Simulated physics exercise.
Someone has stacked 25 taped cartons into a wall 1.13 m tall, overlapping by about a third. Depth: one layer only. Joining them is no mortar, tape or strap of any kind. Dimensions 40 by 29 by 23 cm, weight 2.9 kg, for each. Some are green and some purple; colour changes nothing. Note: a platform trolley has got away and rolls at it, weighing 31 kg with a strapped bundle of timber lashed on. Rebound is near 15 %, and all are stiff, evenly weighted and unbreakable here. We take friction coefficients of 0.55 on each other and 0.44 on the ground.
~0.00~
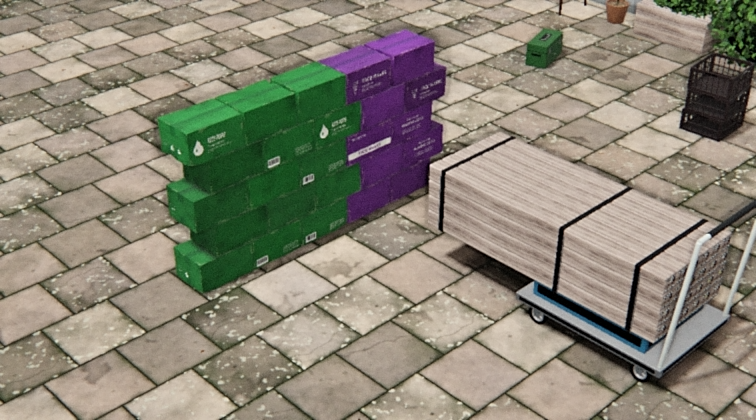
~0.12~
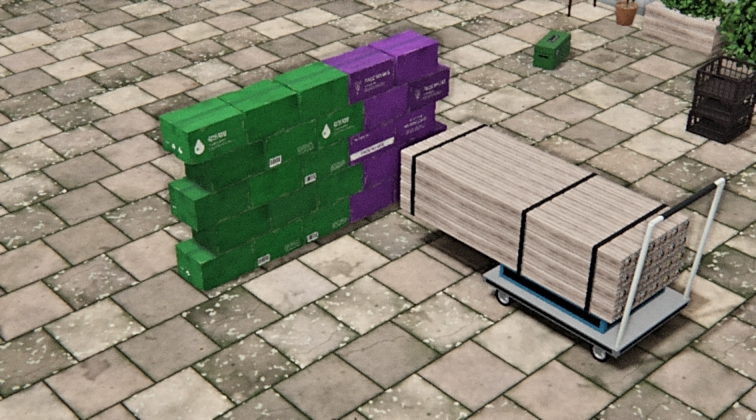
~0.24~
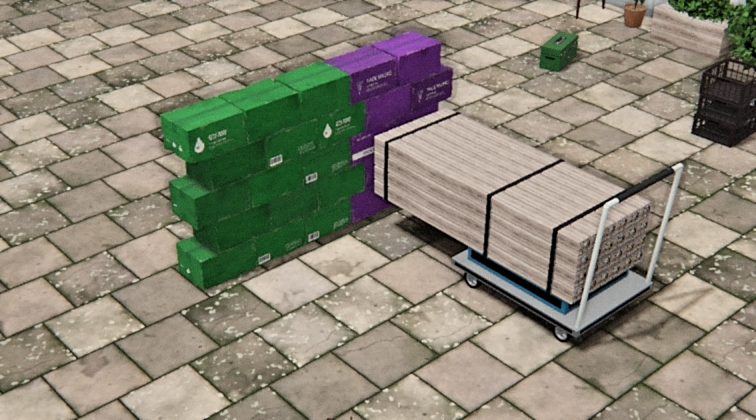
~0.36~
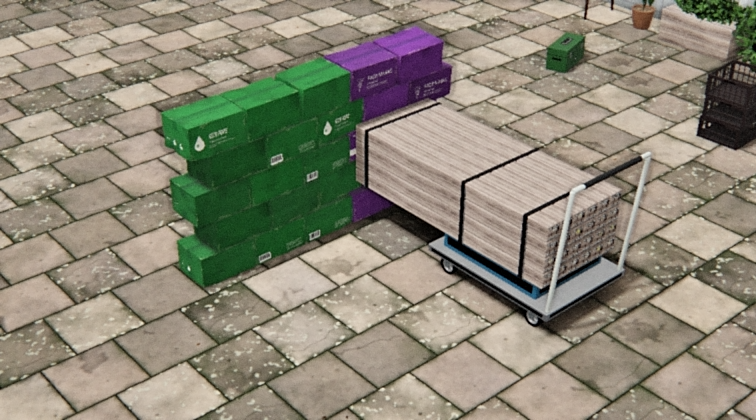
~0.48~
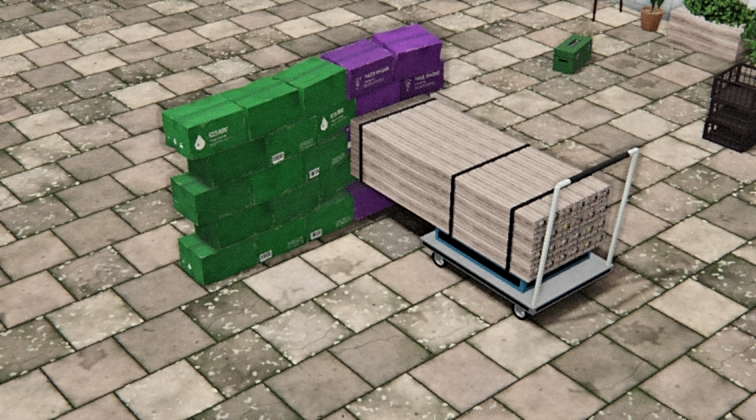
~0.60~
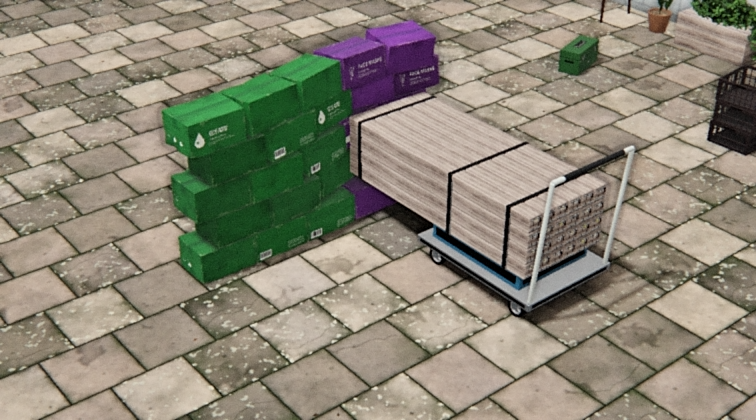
At first, a platform trolley strapped with a long load of pale boards rolls leftward toward a wall of green and purple cartons. The load's front end meets the purple section and pushes in, shifting cartons out of line. The trolley creeps slightly farther, and several cartons lean, though none have fallen.
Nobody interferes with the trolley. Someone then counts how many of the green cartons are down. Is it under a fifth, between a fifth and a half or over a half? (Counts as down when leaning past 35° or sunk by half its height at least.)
The count left down will be one-fifth to one-half.
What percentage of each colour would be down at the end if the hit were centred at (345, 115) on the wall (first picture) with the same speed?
In that case you'd see green at 40 per cent and purple at 40 per cent down.
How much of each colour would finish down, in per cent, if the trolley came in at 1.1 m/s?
Result - green: 0%; purple: 0%.
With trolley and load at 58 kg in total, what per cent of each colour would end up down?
Down by colour: Green 40, purple 80 per cent.
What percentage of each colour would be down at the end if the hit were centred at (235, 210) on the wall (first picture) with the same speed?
For green it's 70 per cent, for purple 10 per cent.
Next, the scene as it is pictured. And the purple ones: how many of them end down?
Looking at purple, I make it 8 down at the end.
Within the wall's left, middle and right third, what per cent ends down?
20, 80 and 80 per cent, from left to right.
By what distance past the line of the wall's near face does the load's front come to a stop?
Distance: Approx. 15 cm.
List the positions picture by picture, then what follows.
In the first picture (places mark the middle of the side facing us; the camera moves round a little), load (436, 186) 69 cm short of the wall; top green carton (271, 119); top purple carton (415, 64); nothing disturbed.
Load (407, 171) 43 cm short of the wall; top green carton (273, 119), in the second picture.
Load (380, 157) 16 cm short of the wall; top green carton (273, 118), in the third picture.
Load (361, 145) 47 mm into the wall's line; top green carton (274, 117); top purple carton (422, 64) leaning 5°; 11 disturbed, none down, in the fourth picture.
Load (355, 139) 14 cm into the wall's line; top green carton (275, 115); top purple carton (419, 62) leaning 9°; 14 disturbed, none down, in the fifth picture.
Load (354, 136) 18 cm into the wall's line; top green carton (275, 110) leaning 3°; top purple carton (412, 57) leaning 6°; steepest lean 9°, the carton at (417, 75); 16 disturbed, none down, in the sixth picture.
After 0.78 s, load 20 cm past the wall's line, still rolling; none of the 15 green cartons down (0 of 25 in all colours); top green carton leaning 12°; top purple carton leaning 16°.
After 1.06 s, load 20 cm past the wall's line, still rolling; 2 of the 15 green cartons down (10 of 25 in all colours); top green carton leaning 29°; top purple carton leaning 42°, 14 cm lower.
After 1.28 s, load 18 cm past the wall's line, still rolling; 6 of the 15 green cartons down (14 of 25 in all colours); top green carton leaning 60°, 31 cm lower; top purple carton leaning 70°, 63 cm lower.
After 1.56 s, load 17 cm past the wall's line, stopped; 6 of the 15 green cartons down (14 of 25 in all colours); top green carton on its side; top purple carton on its side.
At rest (2.3 s), load 17 cm past the wall's line, stopped; 6 of the 15 green cartons down (14 of 25 in all colours); top green carton on its side; top purple carton upside down. That is 40 per cent. As the last picture would show them, middles, top green carton near (164, 191), top purple carton near (244, 96).
